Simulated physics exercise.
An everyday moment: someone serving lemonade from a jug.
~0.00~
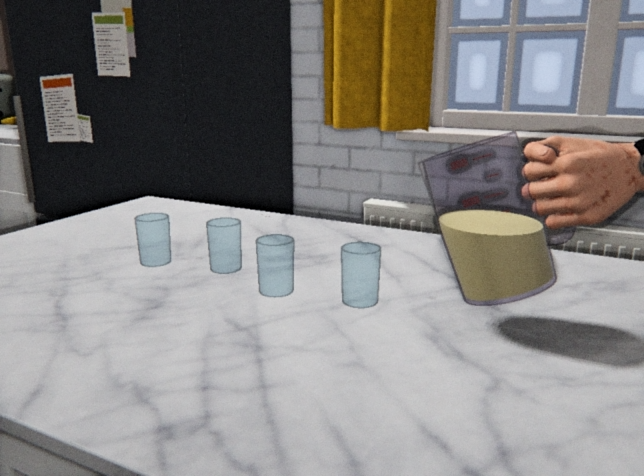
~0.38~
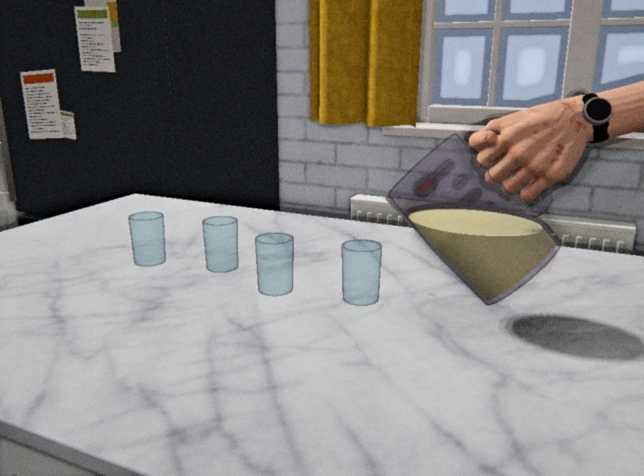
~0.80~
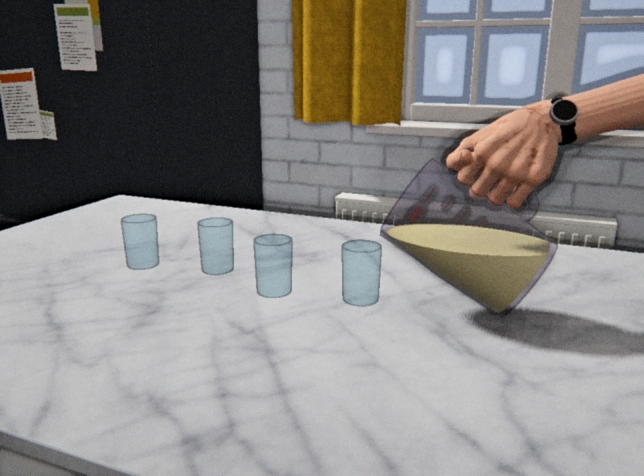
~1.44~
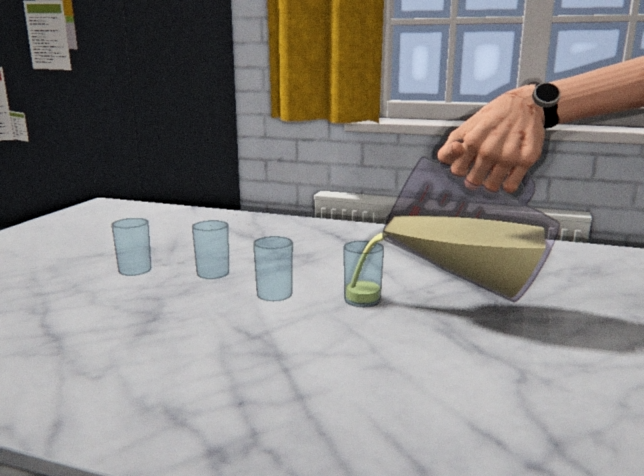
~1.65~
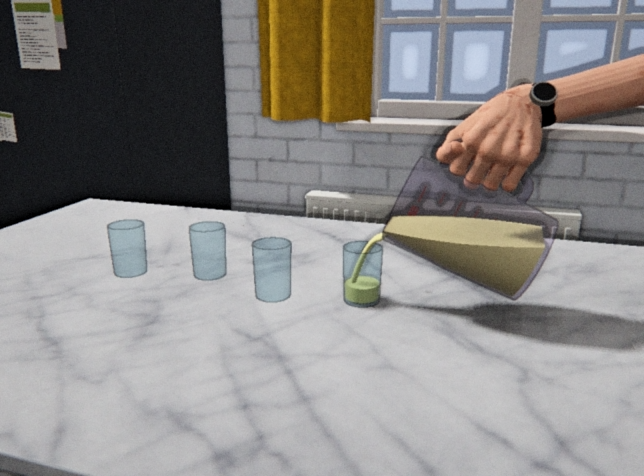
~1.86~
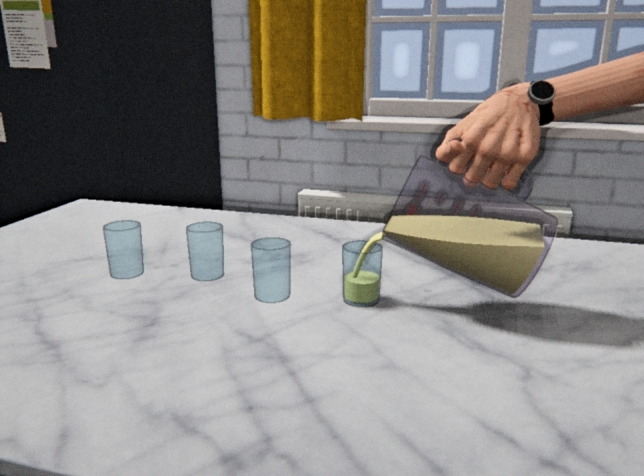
The video shows a hand tilting a clear jug of pale yellow lemonade leftward above a marble counter holding four glasses, then pouring a thin stream into the rightmost glass, where the liquid level gradually rises.
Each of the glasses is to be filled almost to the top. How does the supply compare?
What the jug holds will do.
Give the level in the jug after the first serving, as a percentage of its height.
I make it 40 per cent.
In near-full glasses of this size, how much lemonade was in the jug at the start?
Some 6.5 of them.
After 2.5 s, the first is about two thirds full.
After 6.4 s, the first is done and the jug has nearly all of its load.
After 18.0 s, all four are full and about a third of the lemonade is over.
